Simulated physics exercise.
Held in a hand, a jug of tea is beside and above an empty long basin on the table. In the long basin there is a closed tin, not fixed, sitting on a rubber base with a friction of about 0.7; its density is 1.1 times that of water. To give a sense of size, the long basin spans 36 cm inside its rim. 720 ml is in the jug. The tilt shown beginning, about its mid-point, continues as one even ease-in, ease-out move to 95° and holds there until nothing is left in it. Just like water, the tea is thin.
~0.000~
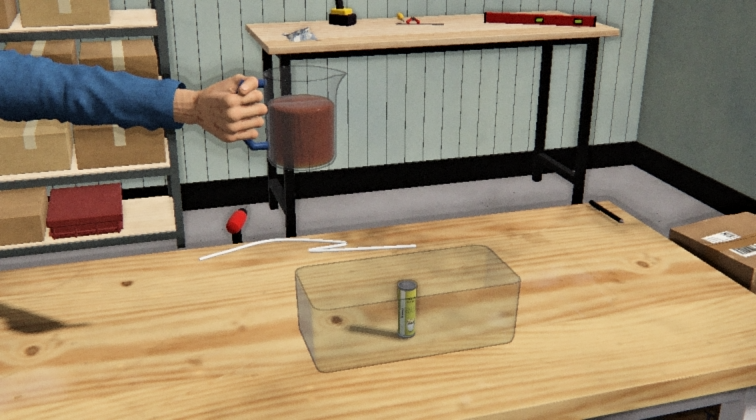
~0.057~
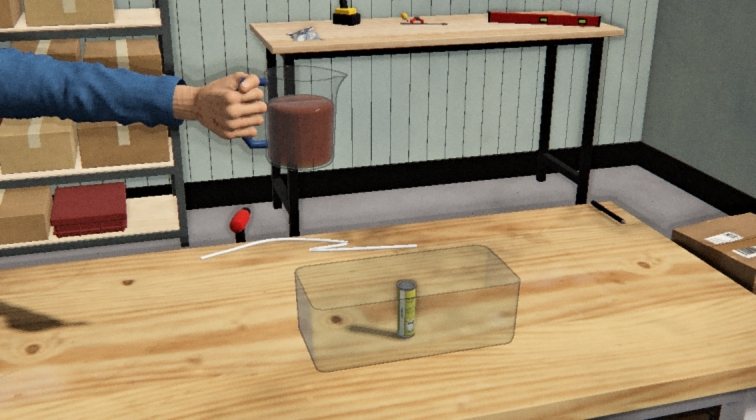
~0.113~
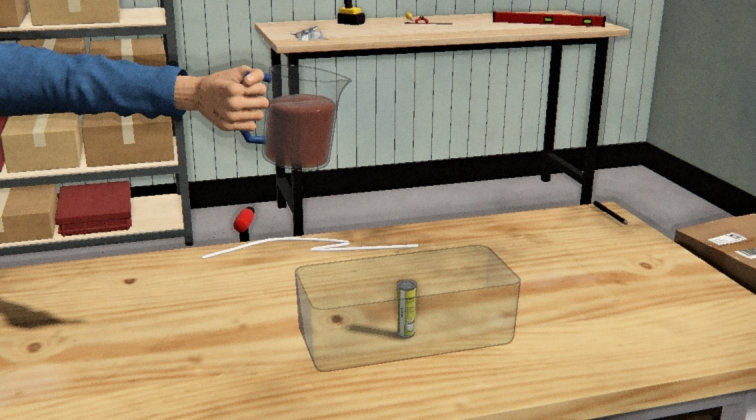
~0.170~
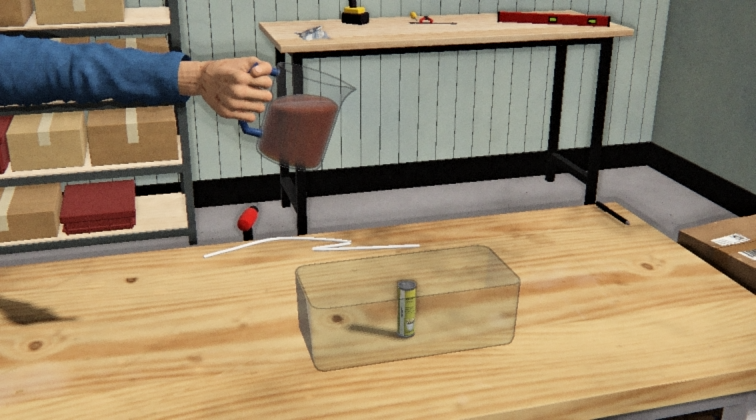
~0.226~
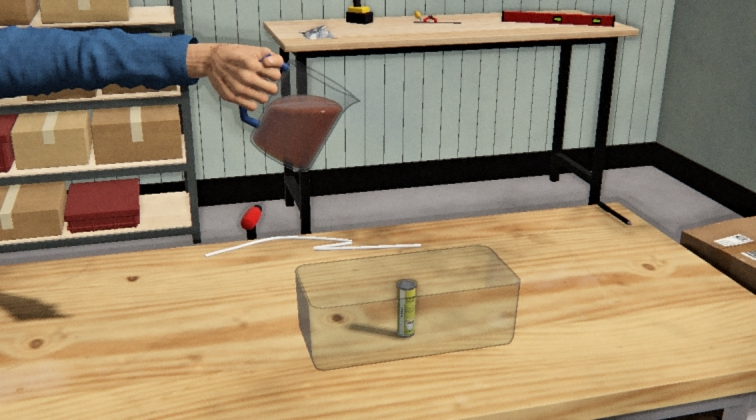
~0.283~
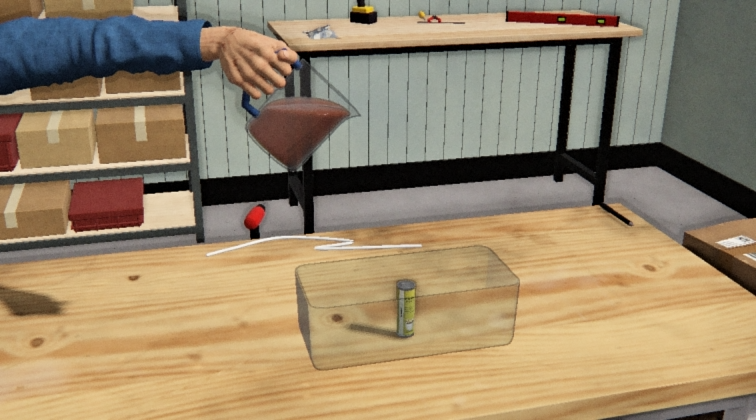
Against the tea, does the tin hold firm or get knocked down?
It holds firm.
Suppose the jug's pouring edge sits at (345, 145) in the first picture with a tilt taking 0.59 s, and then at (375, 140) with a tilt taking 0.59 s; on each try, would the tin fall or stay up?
Run one: It tumbles. Run two: It does not tip.
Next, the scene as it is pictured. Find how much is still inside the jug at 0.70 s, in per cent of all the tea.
32 %.
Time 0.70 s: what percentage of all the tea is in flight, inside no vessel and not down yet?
38 in a hundred, give or take.
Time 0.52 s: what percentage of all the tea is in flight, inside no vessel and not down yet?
About 30 per cent.
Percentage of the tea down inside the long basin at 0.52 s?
0 %, roughly.
After 0.52 s the tilt is 92° and 70 per cent is still to pour; the tin stands where it began.
After 0.70 s the tilt is 95° and 31 per cent is still to pour; the tin stands where it began.
After 0.89 s the tilt is 95° and 14 per cent is still to pour; the tin stands where it began.
After 1.09 s the tilt is 95° and 6 per cent is still to pour; the tin stands where it began.
In the end the tin stands where it began.
